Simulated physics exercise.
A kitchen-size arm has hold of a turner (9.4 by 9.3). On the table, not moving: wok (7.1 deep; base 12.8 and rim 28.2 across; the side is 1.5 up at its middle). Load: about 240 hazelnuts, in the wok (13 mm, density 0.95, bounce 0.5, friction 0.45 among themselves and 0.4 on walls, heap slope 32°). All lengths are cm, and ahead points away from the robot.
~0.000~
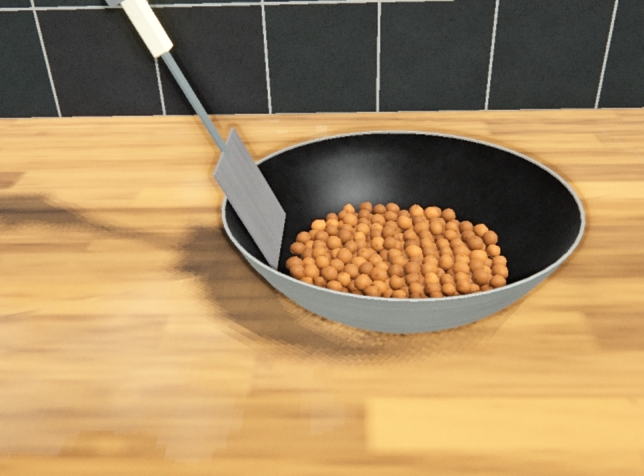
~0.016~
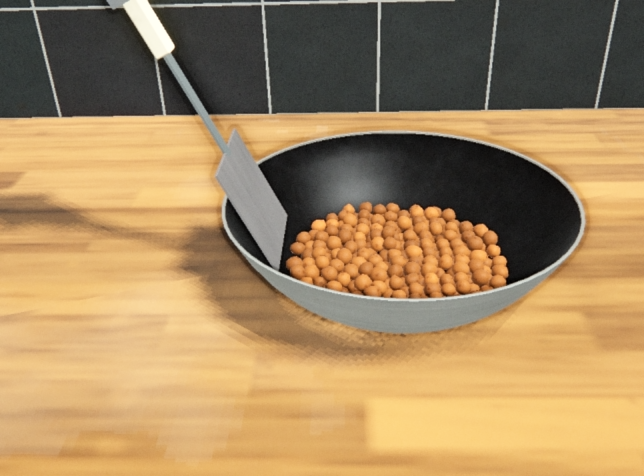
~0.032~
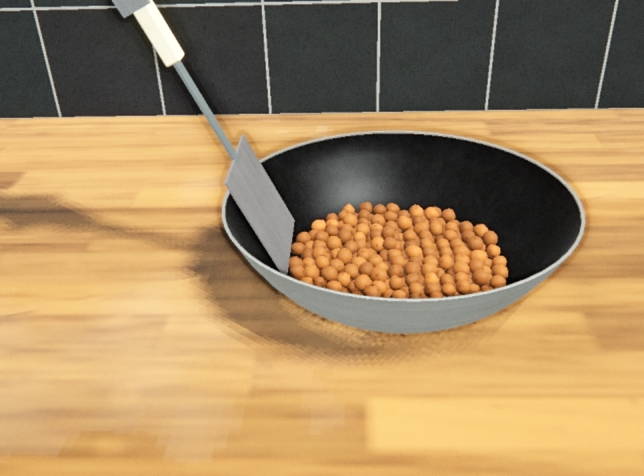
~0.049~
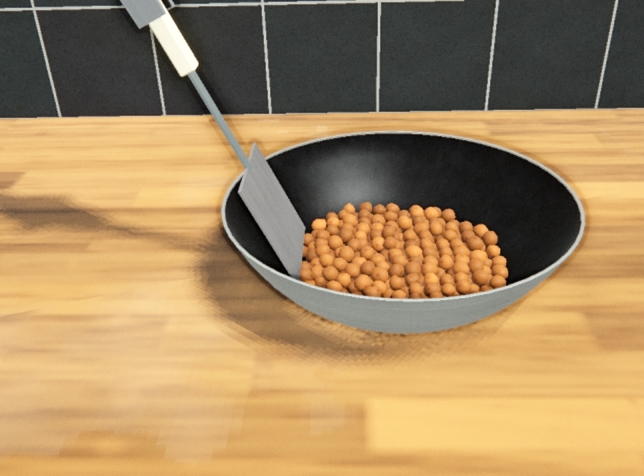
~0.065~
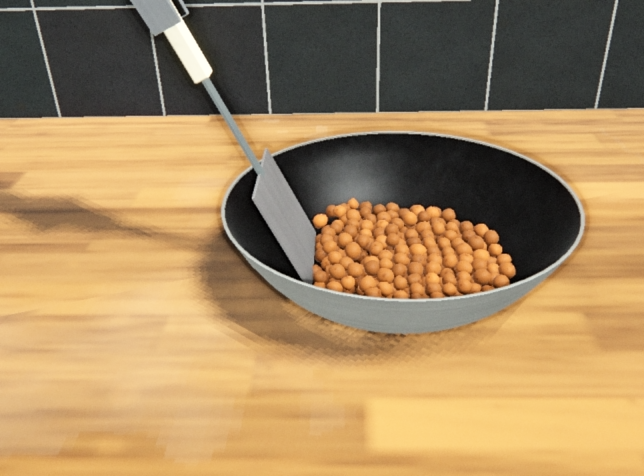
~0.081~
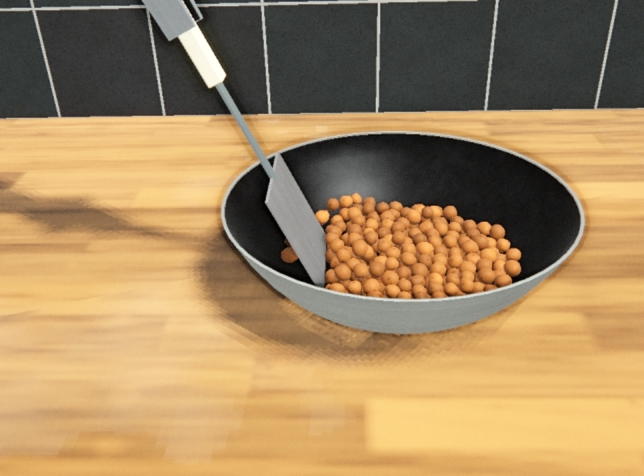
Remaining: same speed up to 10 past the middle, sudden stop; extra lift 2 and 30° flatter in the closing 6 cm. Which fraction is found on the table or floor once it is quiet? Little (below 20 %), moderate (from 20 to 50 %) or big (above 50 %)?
Share on the table or floor: Little (below 20 %).
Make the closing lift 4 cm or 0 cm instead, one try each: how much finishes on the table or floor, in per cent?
Some 15 and 10 per cent.
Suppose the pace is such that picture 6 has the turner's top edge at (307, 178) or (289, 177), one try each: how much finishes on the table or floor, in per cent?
About 45 and 25 per cent.
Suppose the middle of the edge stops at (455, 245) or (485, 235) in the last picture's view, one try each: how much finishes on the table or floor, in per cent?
Some 0 and 0 per cent.
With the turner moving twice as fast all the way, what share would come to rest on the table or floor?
It would be near 40 per cent.
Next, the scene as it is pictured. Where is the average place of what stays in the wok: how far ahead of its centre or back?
About 4.5 cm ahead.
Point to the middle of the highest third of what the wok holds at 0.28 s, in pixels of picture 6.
At about (502, 226).
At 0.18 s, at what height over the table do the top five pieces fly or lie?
Some 6 cm.
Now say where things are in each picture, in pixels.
Turner top edge at (224, 149), sloping 65°; upper third of the load around (404, 254), from x 295 to 500, top at y 210; 239 in the wok, in the first frame.
Turner top edge at (226, 150), sloping 65°; upper third of the load around (404, 254), from x 295 to 500, top at y 210, in the second frame.
Turner top edge at (234, 157), sloping 65°; upper third of the load around (404, 254), from x 295 to 500, top at y 210, in the third frame.
Turner top edge at (247, 165), sloping 65°; upper third of the load around (399, 253), from x 300 to 500, top at y 210, in the fourth frame.
Turner top edge at (260, 171), sloping 65°; upper third of the load around (399, 253), from x 300 to 505, top at y 205, in the fifth frame.
Turner top edge at (272, 175), sloping 65°; upper third of the load around (398, 248), from x 290 to 515, top at y 200; 239 in the wok, in the sixth frame.
By 0.18 s, sloping 65°, highest piece 14 above the table; 238 in the wok, 1 on the blade or in flight.
By 0.28 s, sloping 56°, highest piece 17 above the table; 238 in the wok, 1 on the blade or in flight.
By 0.53 s, sloping 35°, highest piece 12 above the table; 208 in the wok, 13 on the table or floor, 18 on the blade or in flight.
By 1.58 s, sloping 35°, highest piece 6 above the table; 207 in the wok, 32 on the table or floor.
Final count, 207 in the wok, 32 on the table or floor. That is 13 % on the table or floor.
